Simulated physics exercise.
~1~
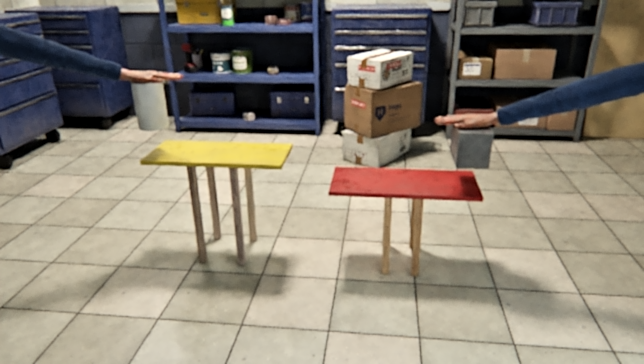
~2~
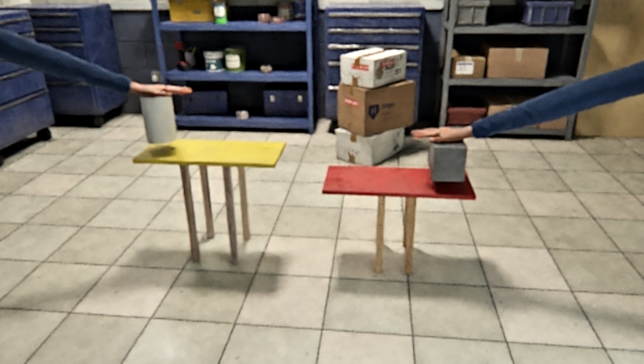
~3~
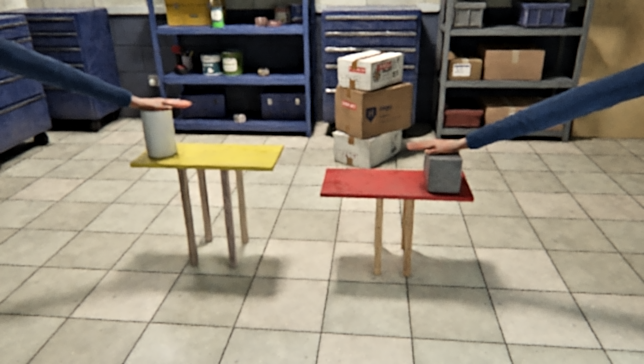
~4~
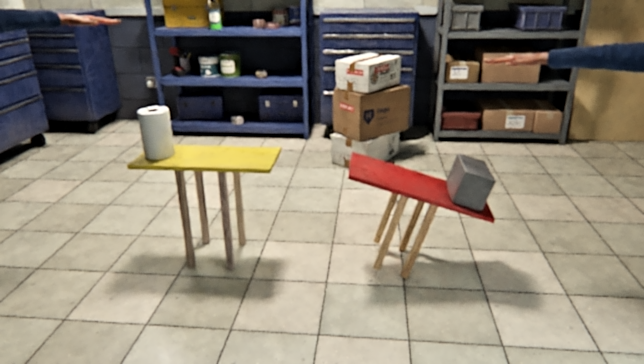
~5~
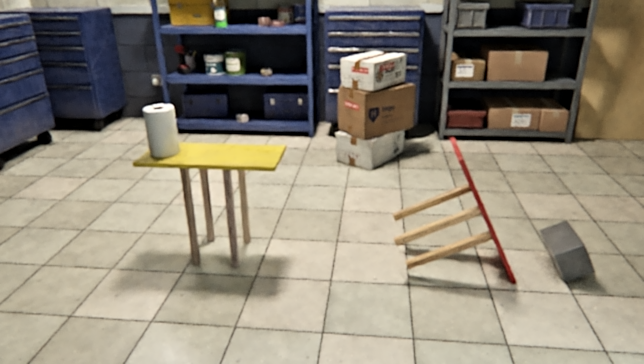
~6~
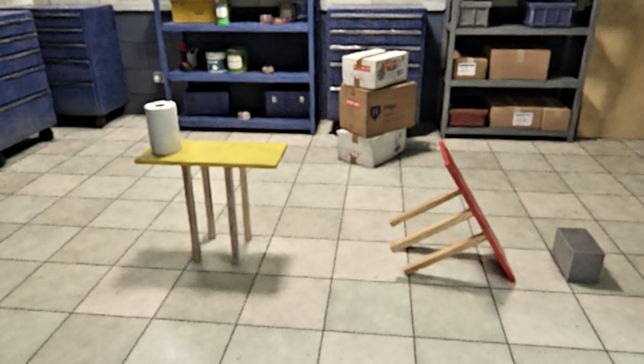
Red small table tipping over and spilling a grey block after two hands release their loads, while the yellow trestle holds a white roll.
